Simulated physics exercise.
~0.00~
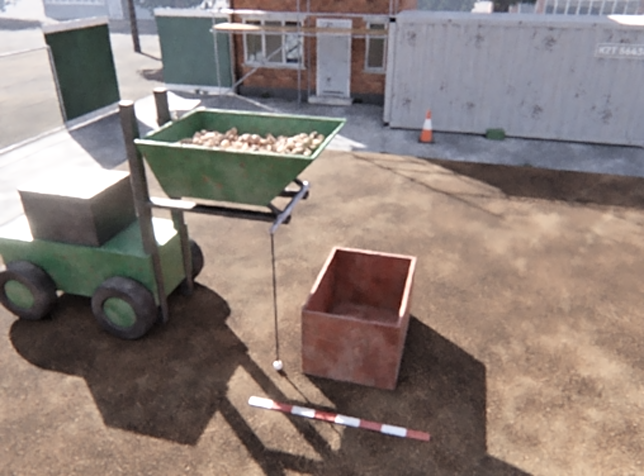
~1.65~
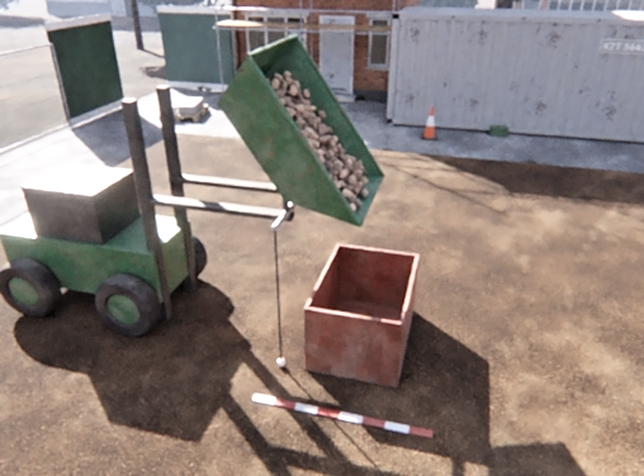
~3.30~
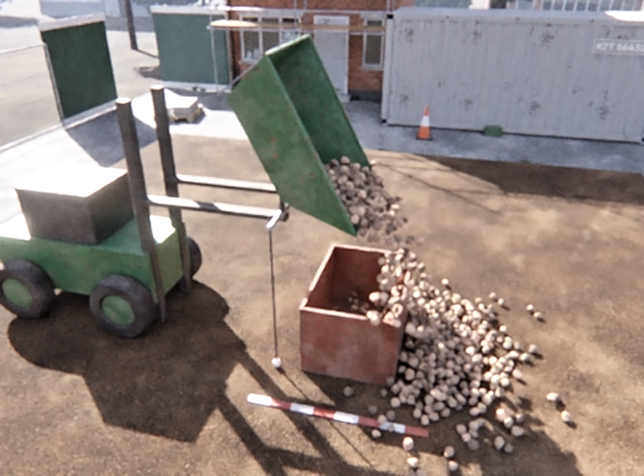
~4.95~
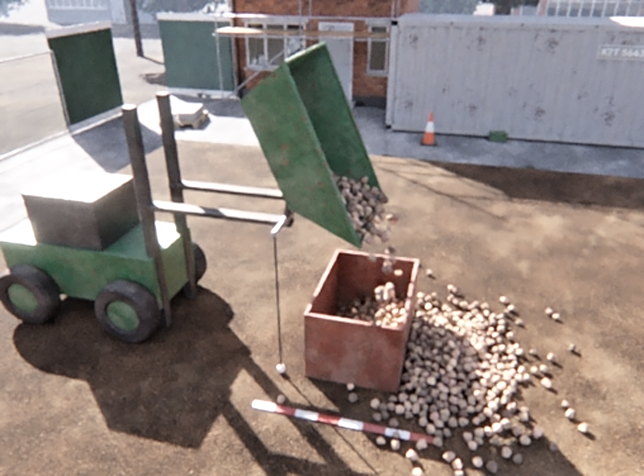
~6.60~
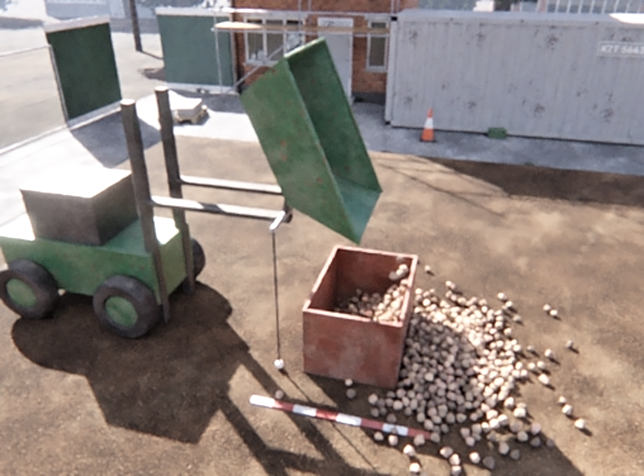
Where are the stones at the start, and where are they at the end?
At the start the stones are heaped in the raised green skip. At the end they lie lower and further right, partly inside the red bin and partly spread over the dirt to its right.
